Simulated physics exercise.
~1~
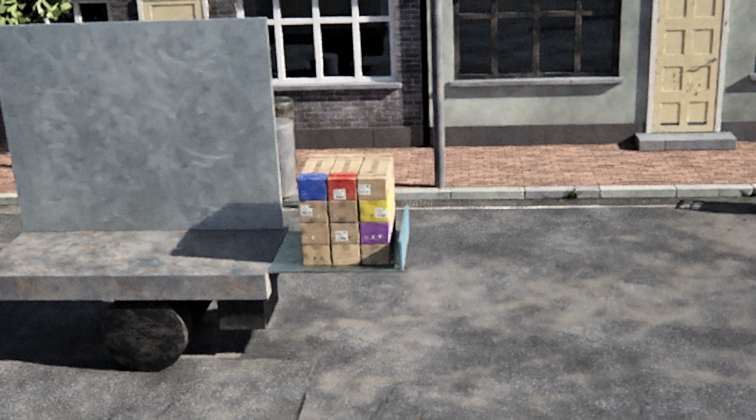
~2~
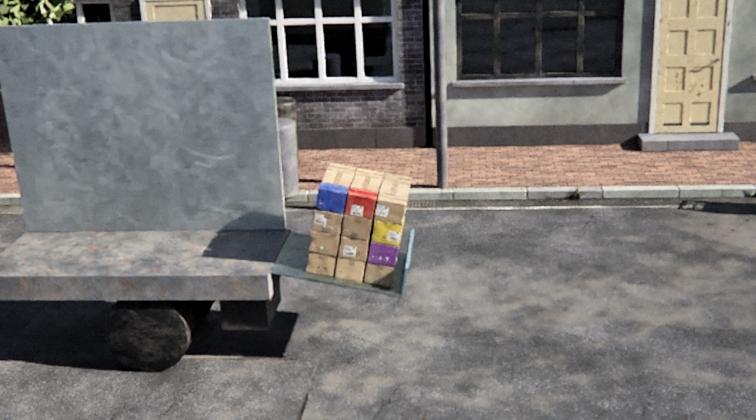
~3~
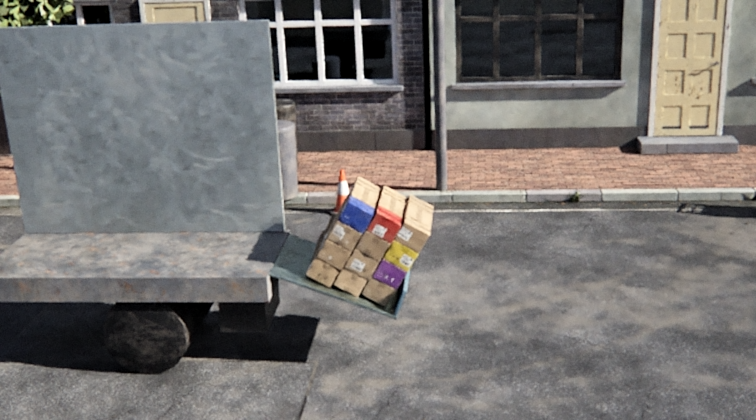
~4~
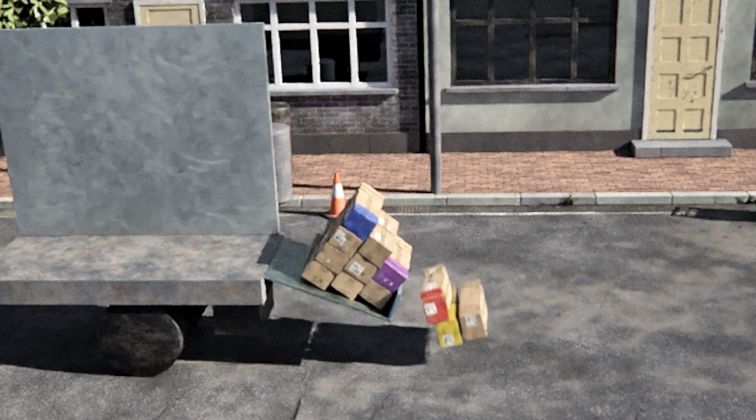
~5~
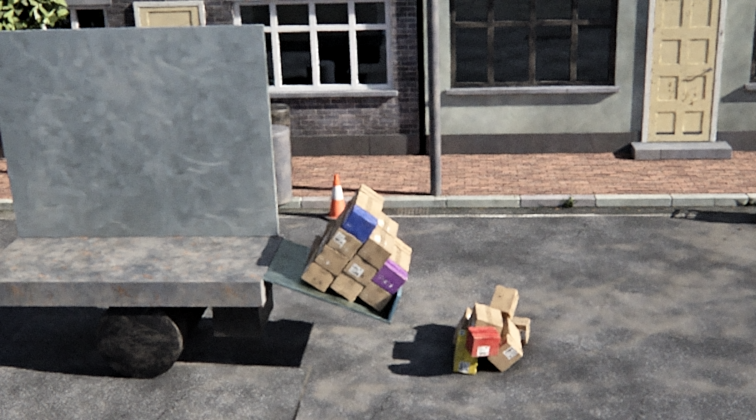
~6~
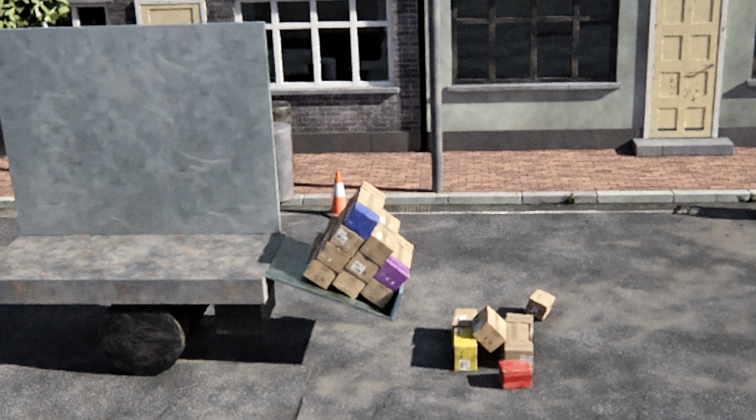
A tail lift on the back of a lorry tilts down to the right, and its stacked parcels lean before several, including a red and a yellow one, tumble onto the road and scatter, while the blue and purple parcels stay with the leaning pile on the sloping platform.
